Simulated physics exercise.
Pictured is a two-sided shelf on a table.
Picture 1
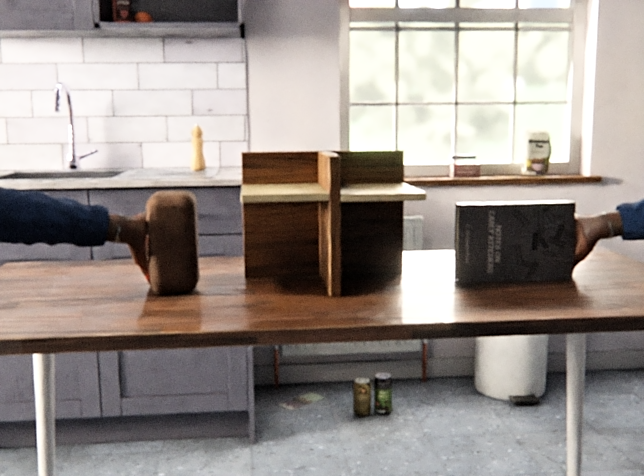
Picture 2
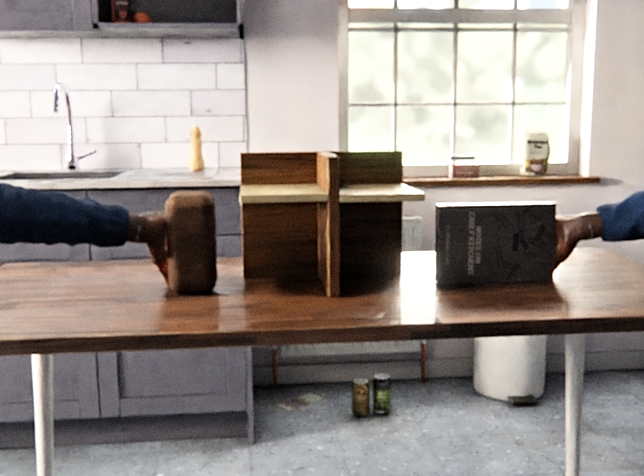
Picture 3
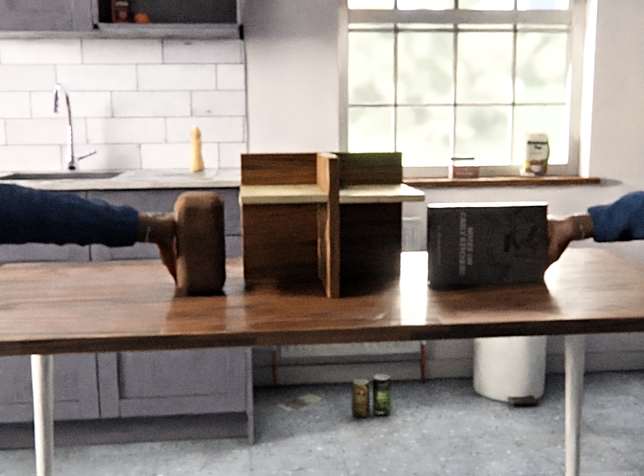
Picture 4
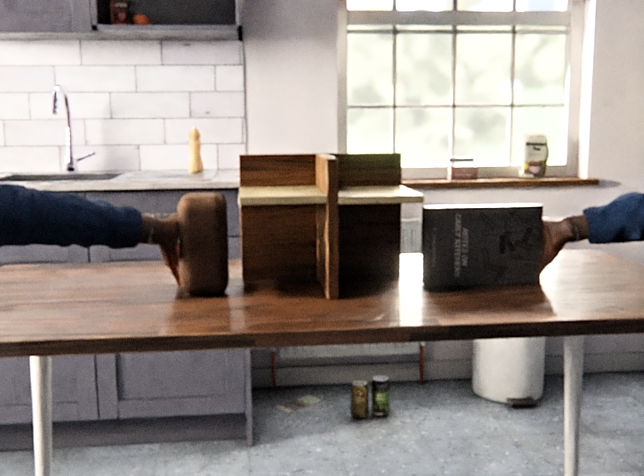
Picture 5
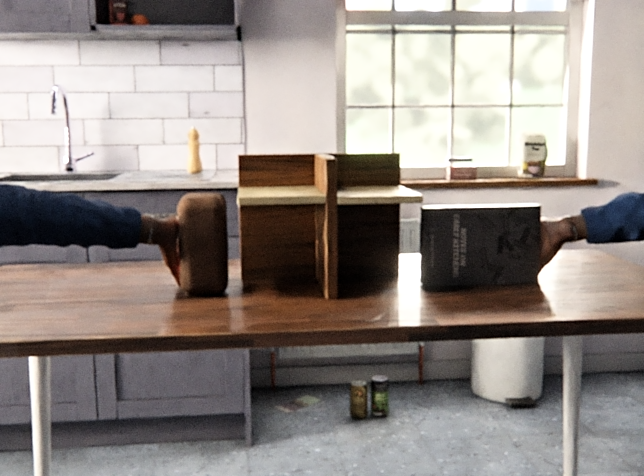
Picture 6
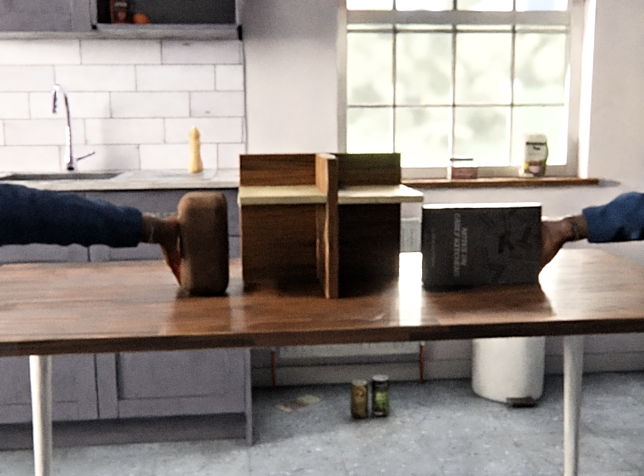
Two hands slide a brown loaf and a grey book inward toward a wooden shelf.
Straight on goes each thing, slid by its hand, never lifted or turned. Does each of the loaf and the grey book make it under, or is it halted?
Here the loaf is halted, the grey book makes it under.
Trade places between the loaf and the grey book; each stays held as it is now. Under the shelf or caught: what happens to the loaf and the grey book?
Loaf: Blocked; grey book: Clear.
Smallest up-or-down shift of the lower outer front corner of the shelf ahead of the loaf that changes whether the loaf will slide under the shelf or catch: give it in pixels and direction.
You'd need to move it up by some 8 pixels.
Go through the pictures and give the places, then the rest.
In the first picture, hands sliding the things forward; loaf (174, 242); grey book (515, 242); shelf (329, 220).
In the second picture, hands sliding the things forward; grey book (495, 243); shelf (328, 220).
In the third picture, hands sliding the things forward; loaf (202, 242); shelf (328, 221).
In the fourth picture, hands sliding the things forward; grey book (482, 245); shelf (327, 222).
In the fifth picture, hands sliding the things forward; loaf (204, 243); shelf (325, 222).
In the sixth picture, hands sliding the things forward; loaf (205, 243); grey book (481, 244); shelf (326, 222).
Then, 0.34 s on from there, loaf stopped at the opening near (217, 242); grey book sliding up to the opening near (466, 245).
Then, 0.74 s on from there, loaf stopped at the opening near (216, 243); grey book part of the way in near (431, 246).
Then, 1.04 s on from there, loaf stopped at the opening near (216, 242); grey book all the way in near (405, 246).
In the end, the loaf stops at the shelf, near (216, 242); the grey book goes under, near (400, 246).
